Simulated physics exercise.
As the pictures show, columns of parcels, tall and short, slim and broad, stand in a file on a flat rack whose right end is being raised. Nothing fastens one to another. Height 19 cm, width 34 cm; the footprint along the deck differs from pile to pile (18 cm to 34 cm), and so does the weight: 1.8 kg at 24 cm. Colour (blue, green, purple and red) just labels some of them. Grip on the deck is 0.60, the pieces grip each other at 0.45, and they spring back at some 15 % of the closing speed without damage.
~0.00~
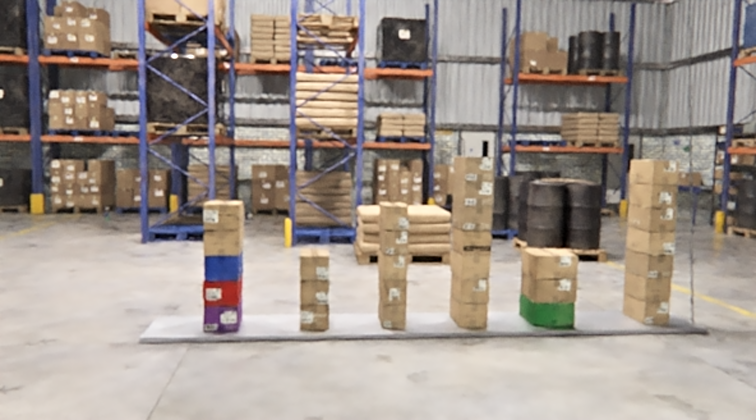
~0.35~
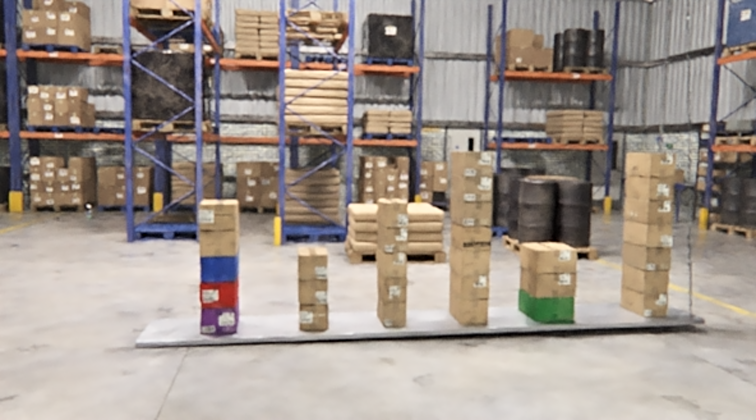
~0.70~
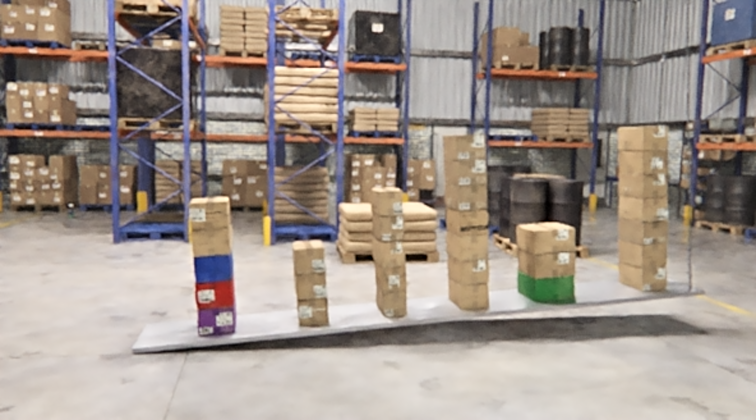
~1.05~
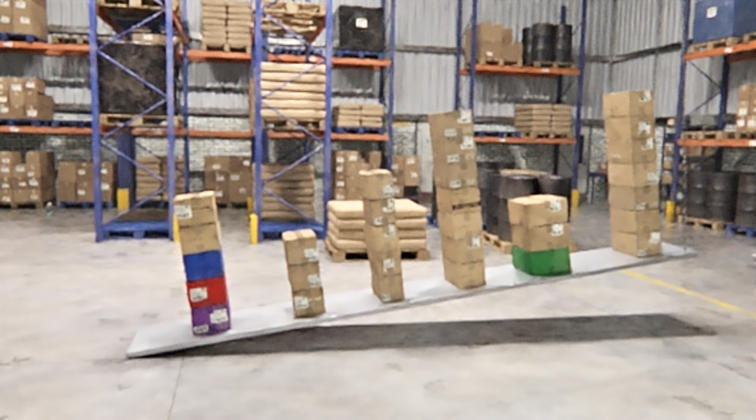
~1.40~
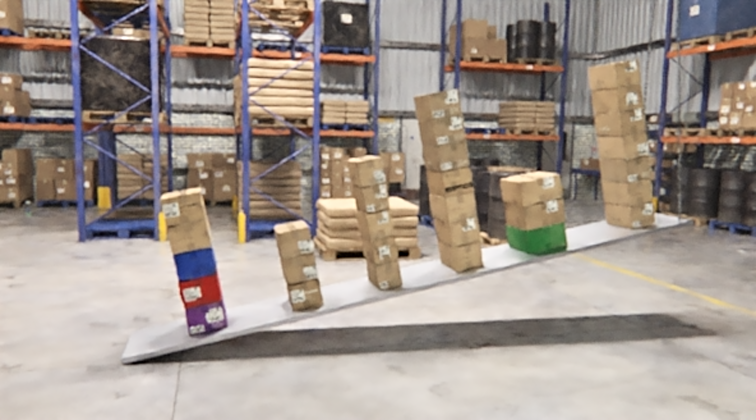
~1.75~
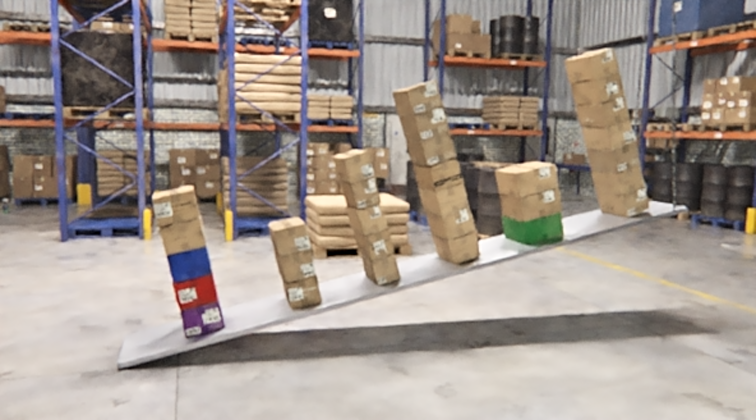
Long flat deck rising at its right end in a warehouse, six columns of boxes leaning left as the slope steepens.
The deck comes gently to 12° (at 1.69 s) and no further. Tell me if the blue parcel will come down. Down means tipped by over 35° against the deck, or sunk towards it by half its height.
In the end the blue parcel comes down.
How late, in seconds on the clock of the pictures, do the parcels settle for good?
Around 4.5 s.
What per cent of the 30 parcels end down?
Roughly 90 per cent of them.
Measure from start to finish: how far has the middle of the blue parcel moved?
Roughly 115 cm away.
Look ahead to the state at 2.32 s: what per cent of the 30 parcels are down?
By then 60 per cent.
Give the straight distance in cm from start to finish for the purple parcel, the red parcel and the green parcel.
About: Purple 20, red 80, green 70.
After 2.02 s, slope 12°; none of the 30 parcels down, 19 disturbed; blue parcel unmoved.
After 2.32 s, slope 12°; 18 of the 30 parcels down; blue parcel unmoved.
After 2.68 s, slope 12°; 22 of the 30 parcels down; blue parcel leaning 14°; red parcel leaning 14°.
After 3.22 s, slope 12°; 27 of the 30 parcels down; blue parcel upside down; red parcel on its side.
At rest (4.8 s), slope 12°; 27 of the 30 parcels down; blue parcel upside down; red parcel upside down; purple parcel shifted 10 cm. As the last picture would show them, middles, blue parcel near (32, 348), red parcel near (78, 344).
